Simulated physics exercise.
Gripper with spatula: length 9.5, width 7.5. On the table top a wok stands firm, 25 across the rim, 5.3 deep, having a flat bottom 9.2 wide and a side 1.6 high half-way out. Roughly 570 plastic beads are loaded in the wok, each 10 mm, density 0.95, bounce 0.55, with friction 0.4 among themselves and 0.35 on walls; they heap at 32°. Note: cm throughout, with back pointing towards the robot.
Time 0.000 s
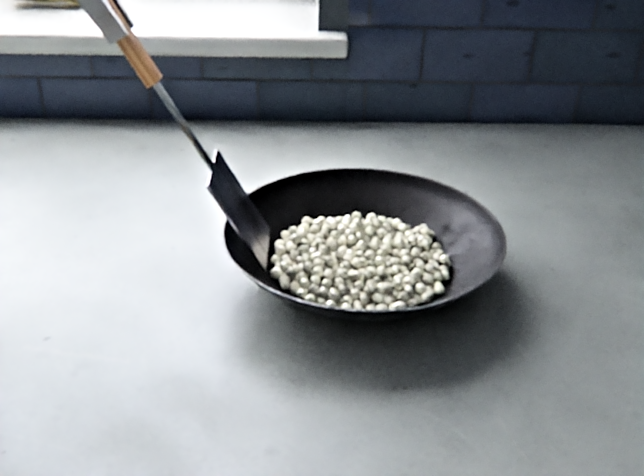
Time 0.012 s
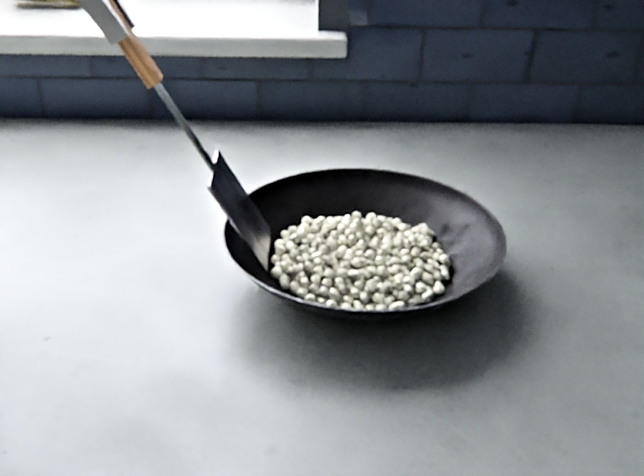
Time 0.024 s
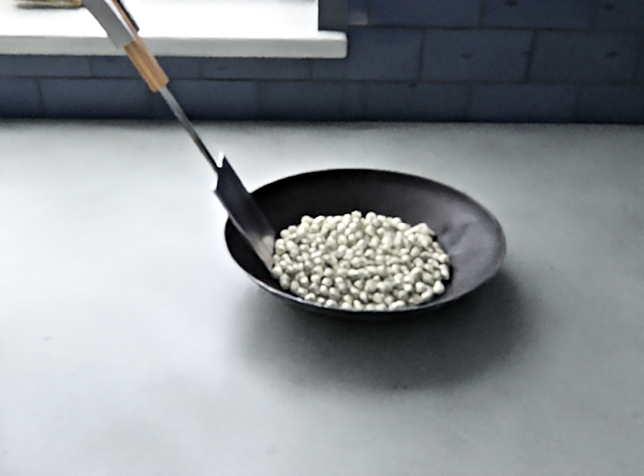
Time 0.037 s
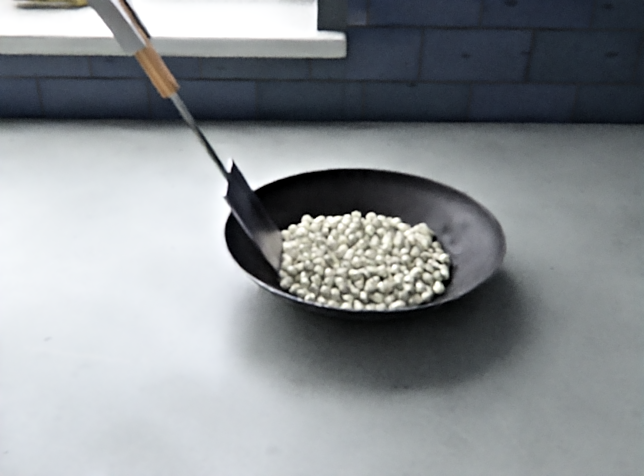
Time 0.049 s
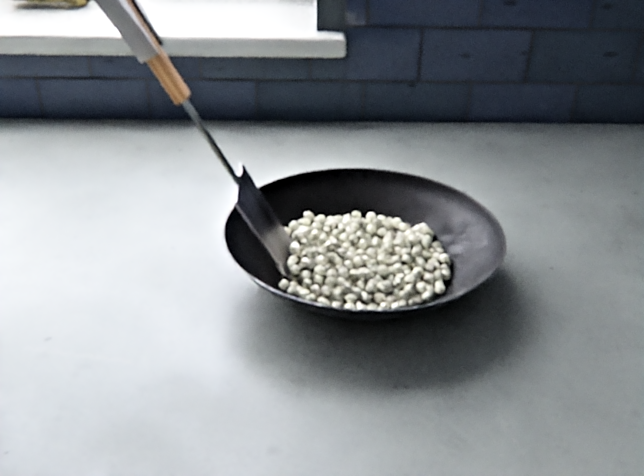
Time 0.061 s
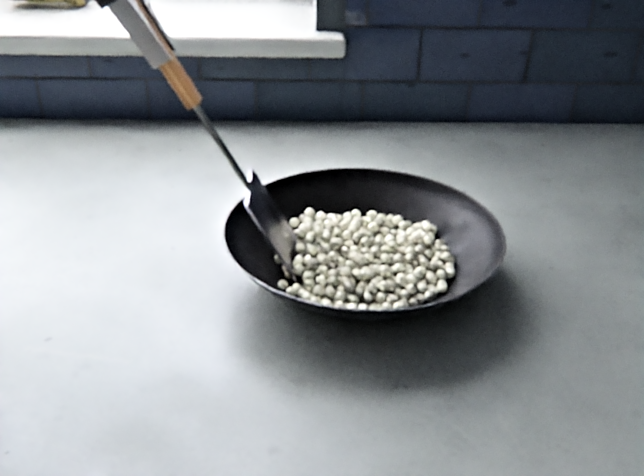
Gripper holding a spatula with a wooden-coloured handle section, edging its blade rightward into pale beads in a dark wok.
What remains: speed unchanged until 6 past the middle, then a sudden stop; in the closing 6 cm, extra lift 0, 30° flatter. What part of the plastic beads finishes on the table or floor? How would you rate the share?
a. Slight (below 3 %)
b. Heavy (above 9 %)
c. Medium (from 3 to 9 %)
Answer: C.
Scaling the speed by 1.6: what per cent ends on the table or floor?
The share would be near 15 in a hundred.
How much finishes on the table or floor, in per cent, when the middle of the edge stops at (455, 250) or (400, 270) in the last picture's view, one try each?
The two tries give near 25 and near 0 in a hundred.
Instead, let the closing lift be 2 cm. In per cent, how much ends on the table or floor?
I'd say close to 5 per cent.
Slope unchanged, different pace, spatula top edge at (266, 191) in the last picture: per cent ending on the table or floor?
Roughly 15 per cent.
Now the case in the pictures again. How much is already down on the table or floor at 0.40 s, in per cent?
Roughly 6 per cent.
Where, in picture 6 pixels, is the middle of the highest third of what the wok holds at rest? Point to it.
Somewhere near (452, 238) in the last picture.
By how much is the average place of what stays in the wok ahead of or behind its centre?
The balance point is about 4.0 cm ahead.
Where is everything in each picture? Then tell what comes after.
In the first picture, the spatula top edge at (212, 167), sloping 61°; upper third of the load around (359, 255), from x 275 to 445, top at y 215; 569 in the wok.
In the second picture, the spatula top edge at (213, 167), sloping 61°; upper third of the load around (359, 255), from x 275 to 445, top at y 215.
In the third picture, the spatula top edge at (217, 170), sloping 61°; upper third of the load around (359, 254), from x 275 to 445, top at y 215.
In the fourth picture, the spatula top edge at (227, 176), sloping 61°; upper third of the load around (360, 254), from x 275 to 445, top at y 215.
In the fifth picture, the spatula top edge at (238, 181), sloping 61°; upper third of the load around (357, 253), from x 280 to 445, top at y 215.
In the sixth picture, the spatula top edge at (248, 186), sloping 61°; upper third of the load around (361, 250), from x 280 to 450, top at y 215; 569 in the wok.
After 0.12 s, sloping 61°, highest piece 7 above the table; 569 in the wok.
After 0.17 s, sloping 49°, highest piece 11 above the table; 567 in the wok, 2 on the blade or in flight.
After 0.40 s, sloping 31°, highest piece 6 above the table; 538 in the wok, 30 on the table or floor, 1 on the blade or in flight.
After 1.45 s, sloping 31°, highest piece 6 above the table; 538 in the wok, 31 on the table or floor.
In the end, 538 in the wok, 31 on the table or floor. That is 5 % on the table or floor.
